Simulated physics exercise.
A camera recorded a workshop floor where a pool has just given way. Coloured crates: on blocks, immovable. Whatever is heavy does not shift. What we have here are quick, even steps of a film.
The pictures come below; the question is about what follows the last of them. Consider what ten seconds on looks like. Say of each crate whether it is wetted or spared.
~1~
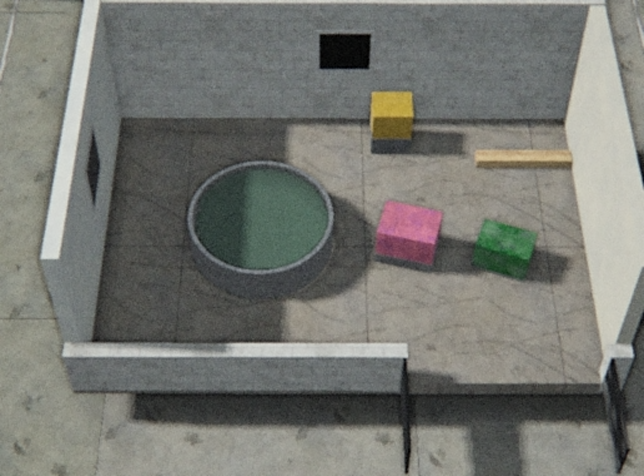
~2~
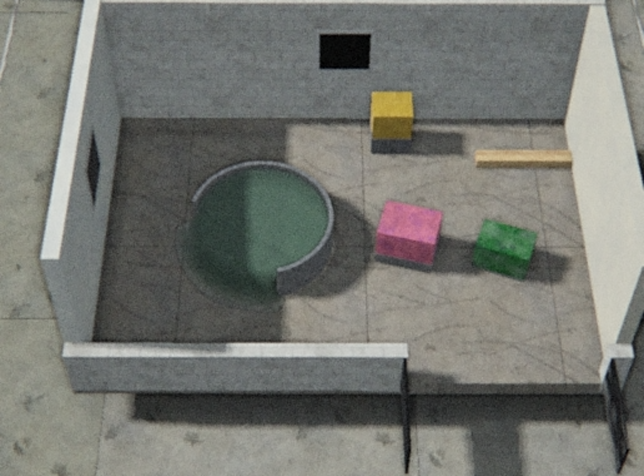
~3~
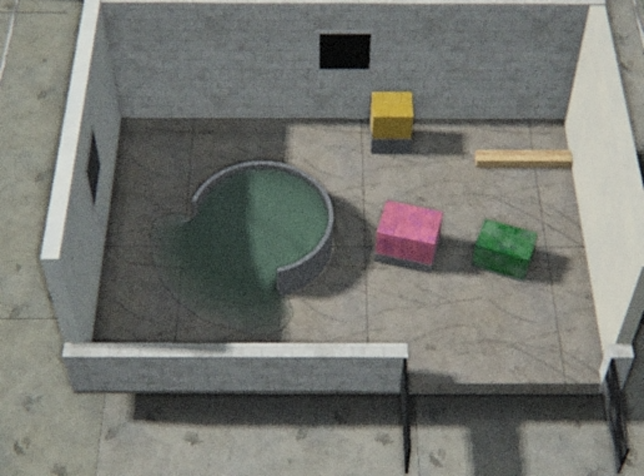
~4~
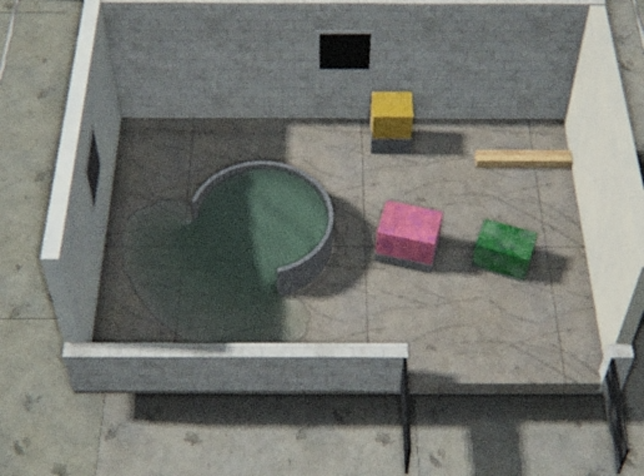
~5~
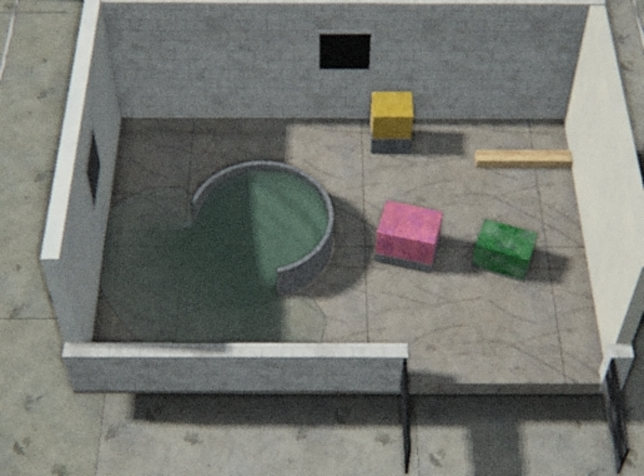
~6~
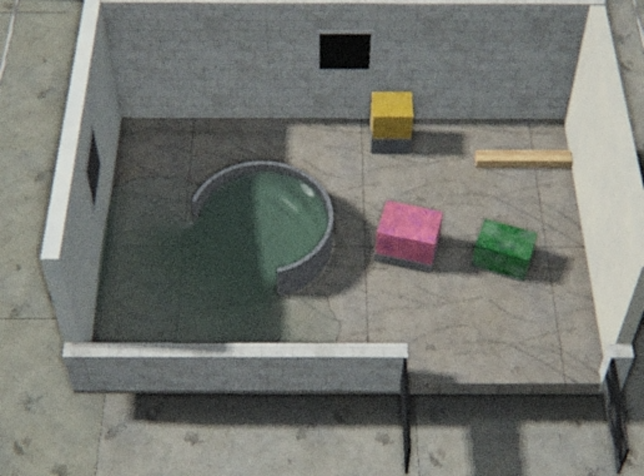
The yellow crate is spared, the pink crate is spared, the green crate is wetted.
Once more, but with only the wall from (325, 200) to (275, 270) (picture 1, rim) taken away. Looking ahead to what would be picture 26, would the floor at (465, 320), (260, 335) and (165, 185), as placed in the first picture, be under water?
Point one: Reached. Point two: Reached. Point three: Not reached.
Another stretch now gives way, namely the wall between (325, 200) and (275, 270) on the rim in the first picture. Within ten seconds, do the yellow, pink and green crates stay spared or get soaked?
Result: Yellow crate is left untouched, pink crate gets overtopped, green crate gets overtopped.
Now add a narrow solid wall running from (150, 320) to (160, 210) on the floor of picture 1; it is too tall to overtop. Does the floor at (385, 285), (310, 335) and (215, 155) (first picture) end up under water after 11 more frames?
Outcome by spot, in order - unwatered, watered, watered.
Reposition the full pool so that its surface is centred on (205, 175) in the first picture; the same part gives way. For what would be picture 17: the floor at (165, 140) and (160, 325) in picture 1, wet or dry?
The first is wetted, and then the second is wetted.
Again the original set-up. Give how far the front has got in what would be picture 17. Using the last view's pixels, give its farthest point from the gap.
Front's tip: Near (475, 359).
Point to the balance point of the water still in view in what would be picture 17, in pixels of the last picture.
It is near (194, 290).
A moment on, water covers 25 % of the floor; the yellow crate not reached, the pink crate not reached, the green crate not reached.
Next, water covers 35 % of the floor; the yellow crate not reached, the pink crate not reached, the green crate not reached.
Then, water covers 50 % of the floor; the yellow crate not reached, the pink crate water round its plinth, the green crate not reached.
Later, water covers 75 % of the floor; the yellow crate water round its plinth, the pink crate water round its plinth, the green crate water round its plinth.
In the end, water covers 95 % of the floor; the yellow crate stayed above the water, the pink crate stayed above the water, the green crate was topped.
